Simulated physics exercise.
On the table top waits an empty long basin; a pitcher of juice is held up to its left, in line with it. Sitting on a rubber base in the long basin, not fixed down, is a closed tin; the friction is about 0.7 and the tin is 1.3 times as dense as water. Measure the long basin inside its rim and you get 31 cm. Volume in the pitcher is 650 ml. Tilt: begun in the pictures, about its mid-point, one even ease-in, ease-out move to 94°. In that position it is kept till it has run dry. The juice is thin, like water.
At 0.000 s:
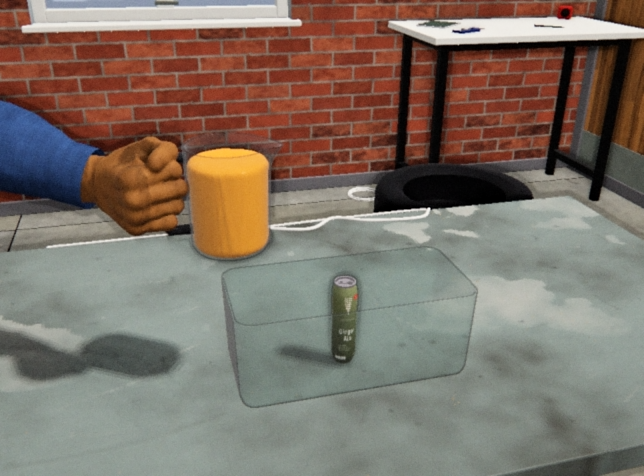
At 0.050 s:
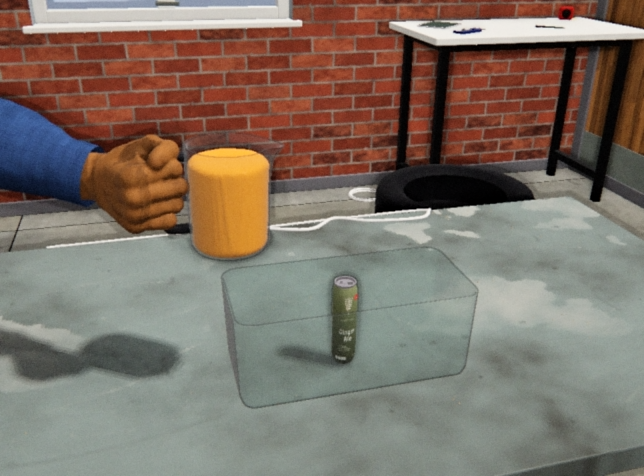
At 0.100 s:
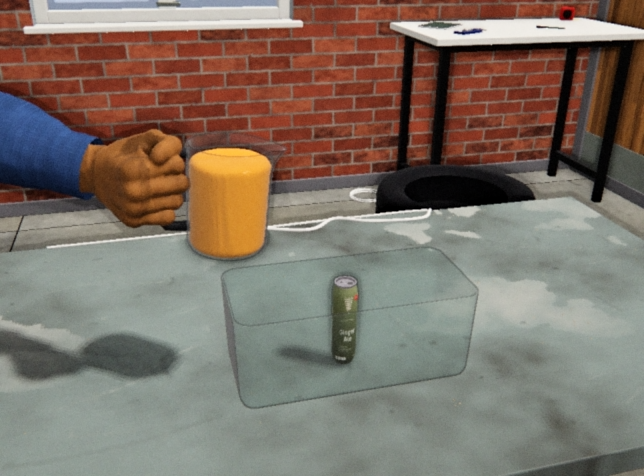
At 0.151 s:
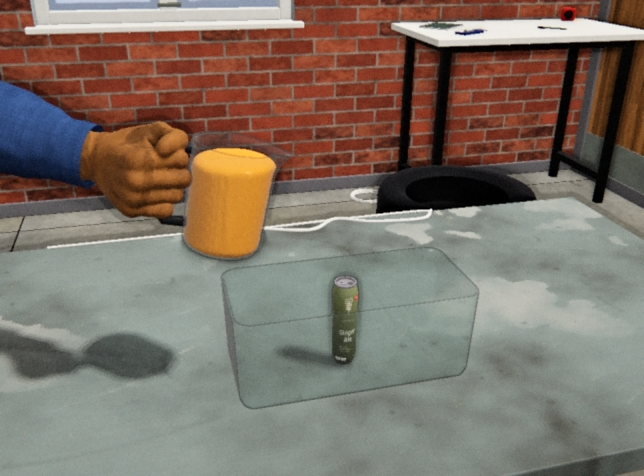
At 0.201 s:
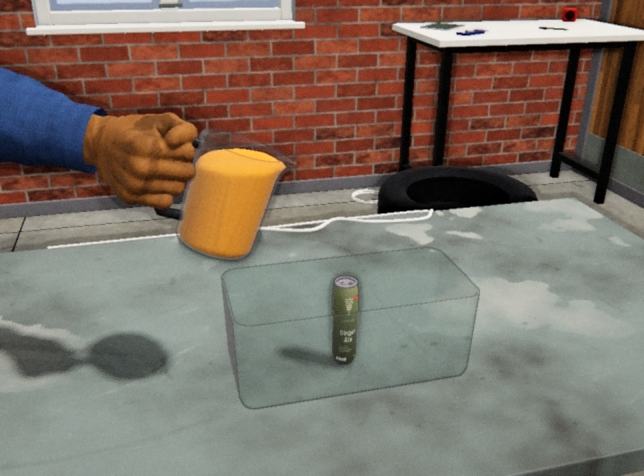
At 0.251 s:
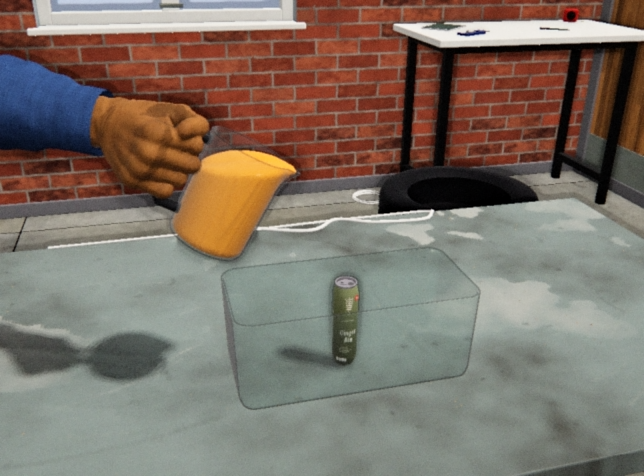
In this clip, a hand holds a clear pitcher of orange juice upright beside an empty transparent basin with a small closed tin standing inside, then steadily tilts the pitcher to the right while the basin and tin stay still.
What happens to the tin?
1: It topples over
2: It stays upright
The answer is 1.
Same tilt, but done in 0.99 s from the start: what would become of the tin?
Then the tin tumbles.
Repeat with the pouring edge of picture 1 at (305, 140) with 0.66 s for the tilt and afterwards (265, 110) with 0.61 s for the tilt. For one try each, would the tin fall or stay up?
Trial 1 - tin stays standing; trial 2 - tin tips.
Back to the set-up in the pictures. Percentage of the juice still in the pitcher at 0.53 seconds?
I'd estimate some 70 % remains.
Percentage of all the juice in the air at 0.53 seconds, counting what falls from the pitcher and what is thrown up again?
My guess is roughly 22 %.
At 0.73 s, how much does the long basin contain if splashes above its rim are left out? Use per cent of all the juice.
Around 50 in a hundred.
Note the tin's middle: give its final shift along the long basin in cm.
8.0 cm.
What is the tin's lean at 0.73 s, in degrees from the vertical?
Looks like some 5 degrees from vertical upright.
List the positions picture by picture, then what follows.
In the first frame, it leans 0°; its right rim is at (283, 143); the juice meets the walls at (187, 163) and (267, 157); the long basin's rim runs from (228, 298) to (457, 269); the tin's top is at (345, 285).
In the second frame, it leans 1°; its right rim is at (284, 144); the juice meets the walls at (187, 162) and (268, 157).
In the third frame, it leans 5°; its right rim is at (287, 147); the juice meets the walls at (189, 160) and (270, 158).
In the fourth frame, it leans 11°; its right rim is at (291, 153); the juice meets the walls at (193, 161) and (275, 159).
In the fifth frame, it leans 19°; its right rim is at (296, 161); the juice meets the walls at (191, 174) and (283, 160).
In the sixth frame, it leans 29°; its right rim is at (300, 172); the juice meets the walls at (187, 185) and (293, 163).
After 0.53 s the tilt is 84° and 71 per cent is still to pour; the tin stands where it began.
After 0.73 s the tilt is 94° and 32 per cent is still to pour; the tin stands where it began.
After 0.94 s the tilt is 94° and 12 per cent is still to pour; the tin lies on its side.
After 1.17 s the tilt is 94° and 5 per cent is still to pour; the tin lies on its side.
In the end the tin lies on its side.
